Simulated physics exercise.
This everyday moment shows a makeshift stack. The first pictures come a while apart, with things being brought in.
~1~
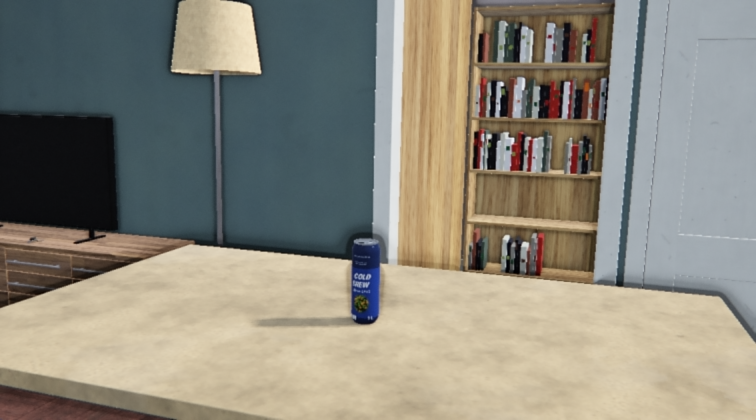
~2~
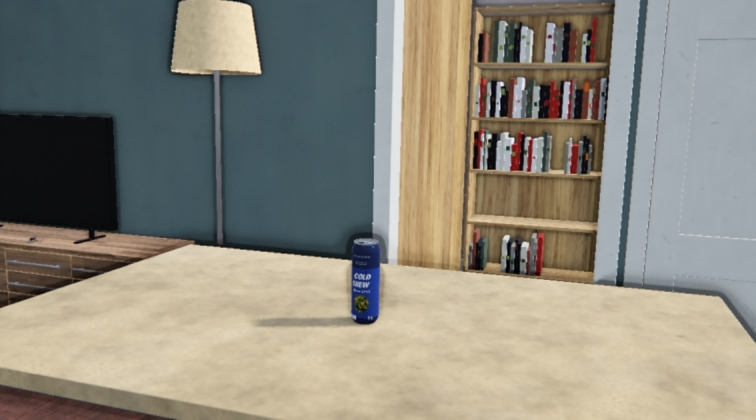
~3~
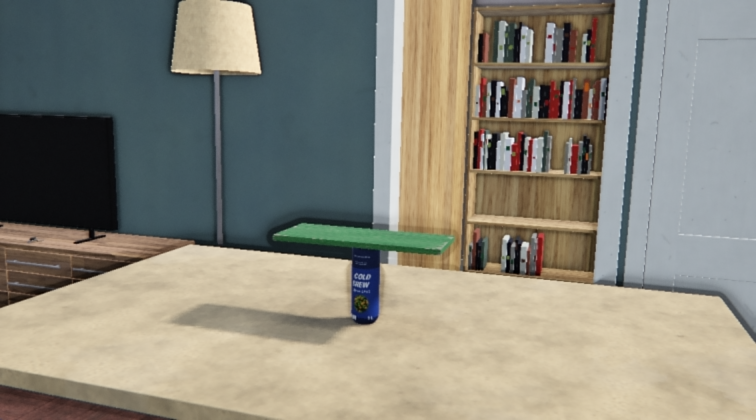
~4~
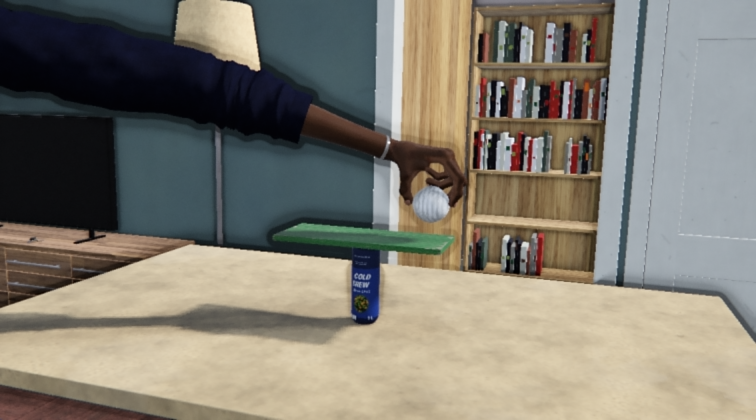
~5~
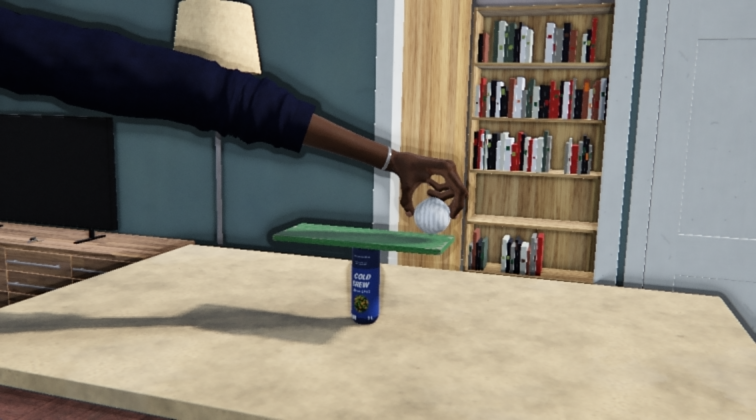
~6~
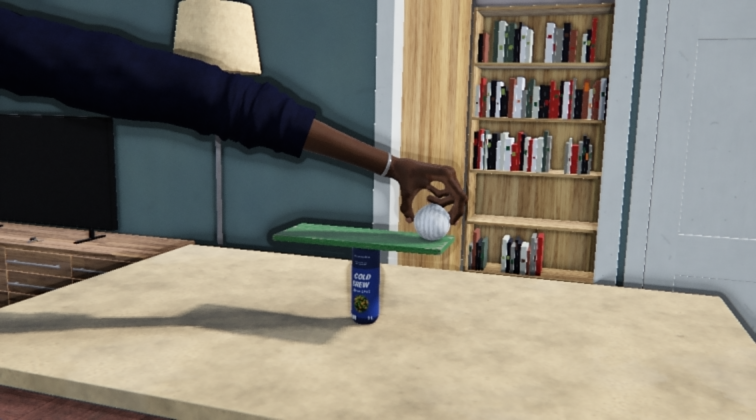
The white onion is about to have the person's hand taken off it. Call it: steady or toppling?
Toppling.
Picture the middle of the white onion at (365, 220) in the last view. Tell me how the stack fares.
Result: The stack stays stable.
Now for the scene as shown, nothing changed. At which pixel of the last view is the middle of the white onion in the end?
Near (478, 318).
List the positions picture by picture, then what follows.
The last thing is not in view yet, in the first frame.
The last thing is not in view yet, in the second frame.
The last thing is not in view yet; green board (365, 238), in the third frame.
On its way; white onion (431, 204); green board (365, 238), in the fourth frame.
On its way; white onion (432, 216); green board (365, 238), in the fifth frame.
In place under the hand; white onion (432, 222); green board (365, 238), in the sixth frame.
Then, 0.40 s on from there, white onion now fallen; green board turned 43° from how it was put.
Then, 0.60 s on from there, green board turned 53° from how it was put; blue can turned 3° from how it was put.
Then, 0.80 s on from there, green board and blue can now fallen.
Then, 0.90 s on from there, things are still on the move.
In the end, fallen, green board, blue can and white onion. At the end, from the last picture's camera, white onion near (478, 318). The stack loses its balance.
